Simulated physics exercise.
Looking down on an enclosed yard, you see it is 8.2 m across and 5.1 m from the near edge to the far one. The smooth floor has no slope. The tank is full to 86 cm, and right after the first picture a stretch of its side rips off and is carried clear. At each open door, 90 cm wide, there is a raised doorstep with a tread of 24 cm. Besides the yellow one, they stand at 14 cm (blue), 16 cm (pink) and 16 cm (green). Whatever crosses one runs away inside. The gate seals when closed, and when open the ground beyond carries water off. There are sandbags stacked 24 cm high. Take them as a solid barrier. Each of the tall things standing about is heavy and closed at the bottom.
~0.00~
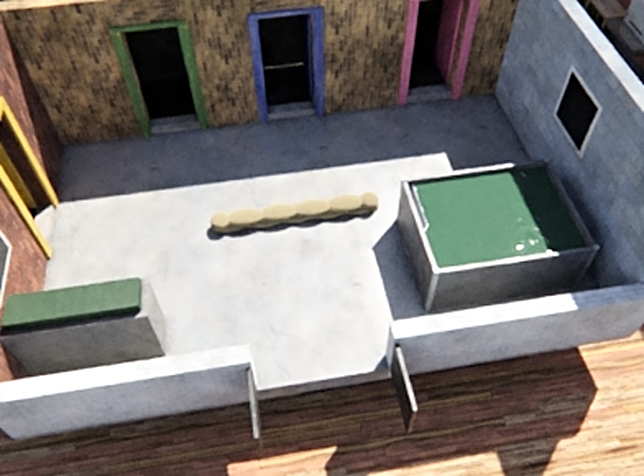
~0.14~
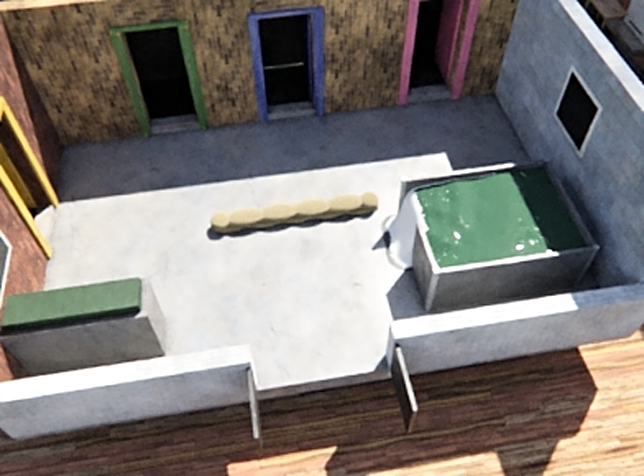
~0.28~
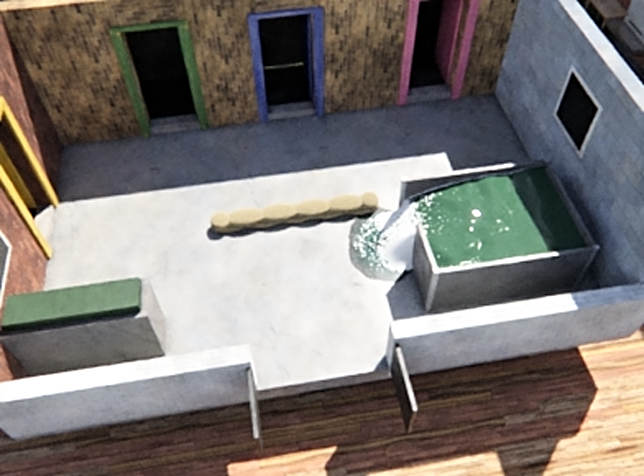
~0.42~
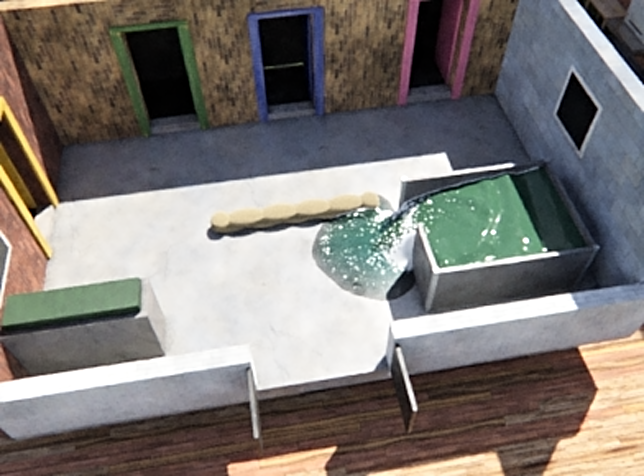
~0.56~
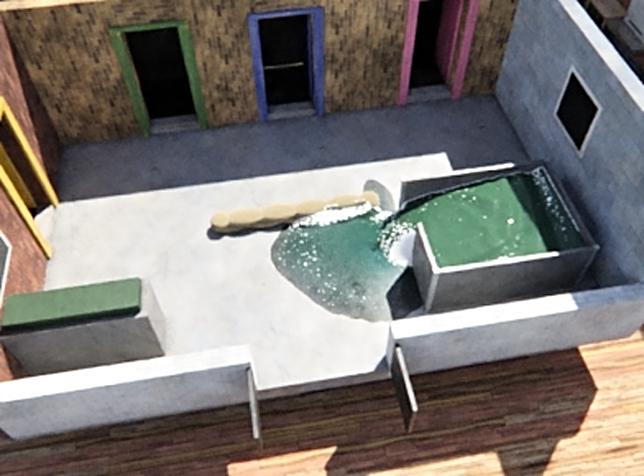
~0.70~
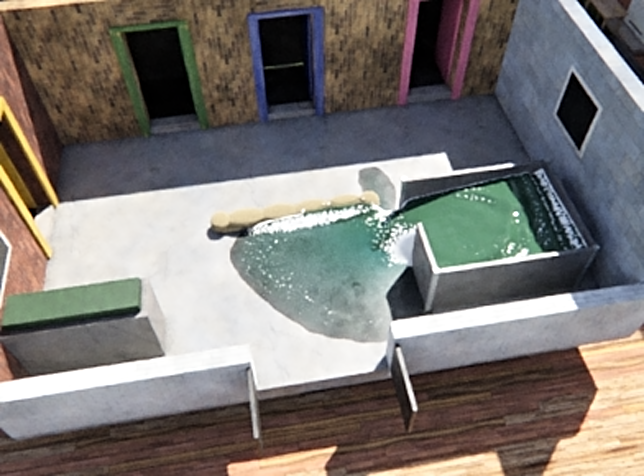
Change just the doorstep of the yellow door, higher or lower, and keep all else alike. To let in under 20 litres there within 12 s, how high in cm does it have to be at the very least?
At least roughly 13.5 cm.
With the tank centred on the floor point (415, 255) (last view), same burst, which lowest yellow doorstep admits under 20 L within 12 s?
At least roughly 16 cm high.
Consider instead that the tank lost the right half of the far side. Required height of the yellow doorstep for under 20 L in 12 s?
In that case you'd want it roughly 15 cm high.
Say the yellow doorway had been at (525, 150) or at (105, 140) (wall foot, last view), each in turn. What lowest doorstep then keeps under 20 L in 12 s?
8.5 and 20 cm.
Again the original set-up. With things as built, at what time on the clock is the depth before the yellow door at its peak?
Crest at t of about 3.0 s.
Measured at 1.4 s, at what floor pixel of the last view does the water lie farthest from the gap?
Pixel close to (62, 246).
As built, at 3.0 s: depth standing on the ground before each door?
Depths in cm: Blue 4, pink 1, yellow 17, green 0.
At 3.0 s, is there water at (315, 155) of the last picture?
At that moment it's submerged.
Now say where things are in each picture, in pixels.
The first frame shows still water, 86 cm deep, in the tank at (494, 216); the yellow door at (27, 187) is dry.
In the second frame, the gap is at (409, 229), the front 0.3 m out at (394, 261); the back of the tank holds 86 cm.
In the third frame, the front is at (359, 263), 0.8 m from the gap at (409, 230); 0.9 m2 of floor is wet, 86 cm left at the back.
In the fourth frame, the front is at (318, 256), 1.4 m from the gap at (409, 231); 1.8 m2 of floor is wet, 86 cm left at the back.
In the fifth frame, the gap is at (409, 231), the front 2.0 m out at (280, 264); the back of the tank holds 80 cm.
In the sixth frame, water pours out at (409, 230) and has run 2.7 m, to (236, 258); about 6 cm deep outside, 73 cm at the back; 3.1 m in a straight line remain to the yellow door at (27, 187).
After 1.4 s water covers 35 % of the floor, deepest (40 cm) near (394, 236); it has not reached the yellow door.
After 3.0 s water covers 40 % of the floor, deepest (41 cm) near (41, 316); 17 cm at the yellow door, 6 litres in over its 12 cm doorstep.
After 12.0 s water covers 95 % of the floor, deepest (14 cm) near (482, 115); 9 cm at the yellow door, 33 litres in over its 12 cm doorstep.
At the yellow door as built, the water arrived by 1.7 s and peaked near 17 cm at 3.0 s.
With a doorstep of 11.5 cm, 39 litres would have come in within the 12 s; with 15.5 cm, 8 litres. So under 20 litres takes about 13.5 cm.
